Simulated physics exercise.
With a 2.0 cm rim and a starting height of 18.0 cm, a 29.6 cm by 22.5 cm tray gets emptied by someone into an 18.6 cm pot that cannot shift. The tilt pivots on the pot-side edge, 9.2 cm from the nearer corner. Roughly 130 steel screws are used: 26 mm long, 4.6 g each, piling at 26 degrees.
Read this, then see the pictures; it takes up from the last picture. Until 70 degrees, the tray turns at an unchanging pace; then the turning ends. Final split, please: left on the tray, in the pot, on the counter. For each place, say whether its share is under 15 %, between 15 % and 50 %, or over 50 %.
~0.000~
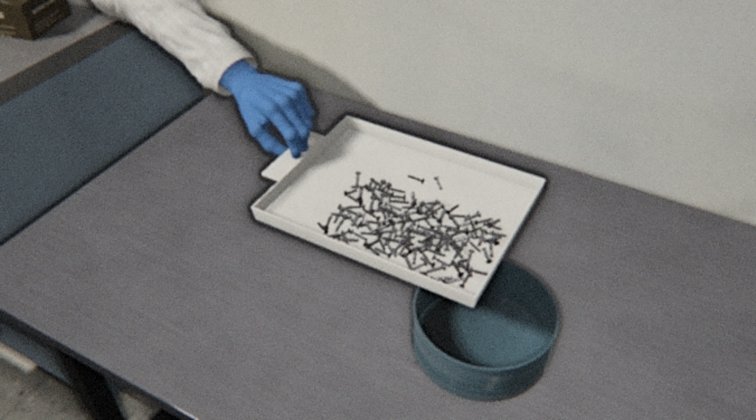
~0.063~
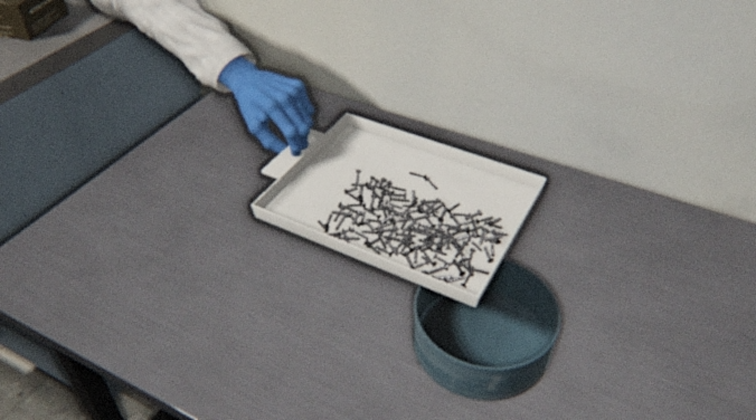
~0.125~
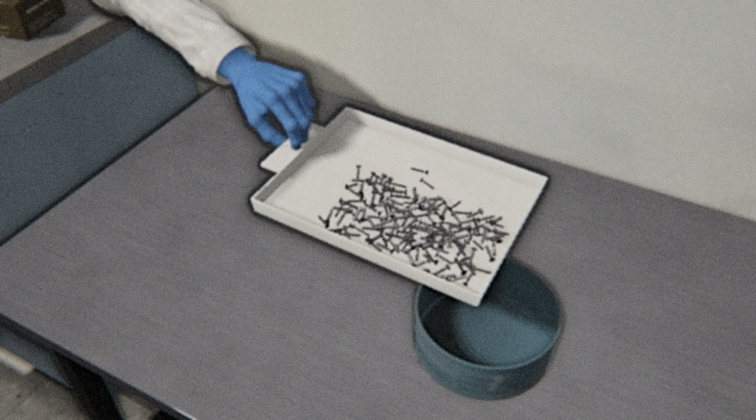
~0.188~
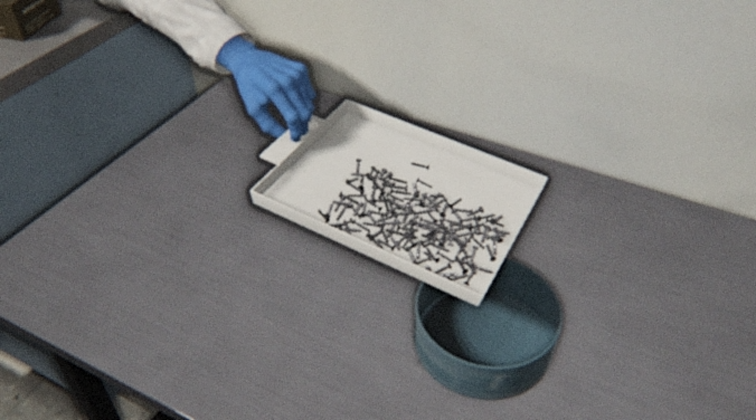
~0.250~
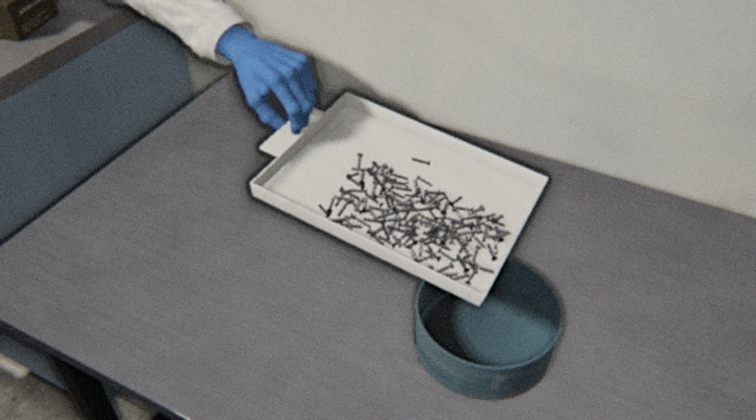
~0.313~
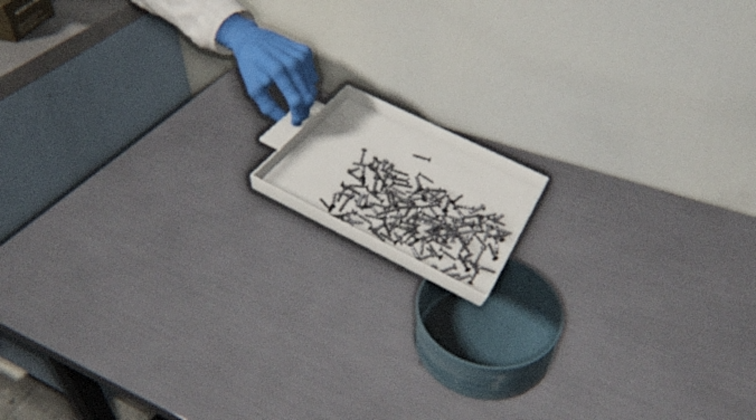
At the end, tray: The main mass, pot: A fair amount, counter: A little.
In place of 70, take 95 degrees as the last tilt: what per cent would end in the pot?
It would land at about 70 percent.
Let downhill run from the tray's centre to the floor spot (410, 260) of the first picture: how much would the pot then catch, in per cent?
About 15 per cent.
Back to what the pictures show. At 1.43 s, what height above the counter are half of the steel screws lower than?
About 20 cm.
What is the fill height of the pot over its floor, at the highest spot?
About 1.5 cm.
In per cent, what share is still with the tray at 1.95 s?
Around 75 percent of it.
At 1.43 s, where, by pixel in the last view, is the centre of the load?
(504, 237), roughly.
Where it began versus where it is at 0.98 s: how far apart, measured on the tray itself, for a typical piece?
By then it sits near 6 cm from where it began.
After 0.98 s, tilt 38 degrees; the tray holds 100 %, the pot 0 %.
Then, at 1.43 s, tilt 57 degrees; the tray holds 100 %, the pot 0 %.
Then, at 1.95 s, tilt 70 degrees; the tray holds 75 %, the pot 10 %.
In the end, at 2.9 s, tray 60 %, pot 35 %, counter 5 %.
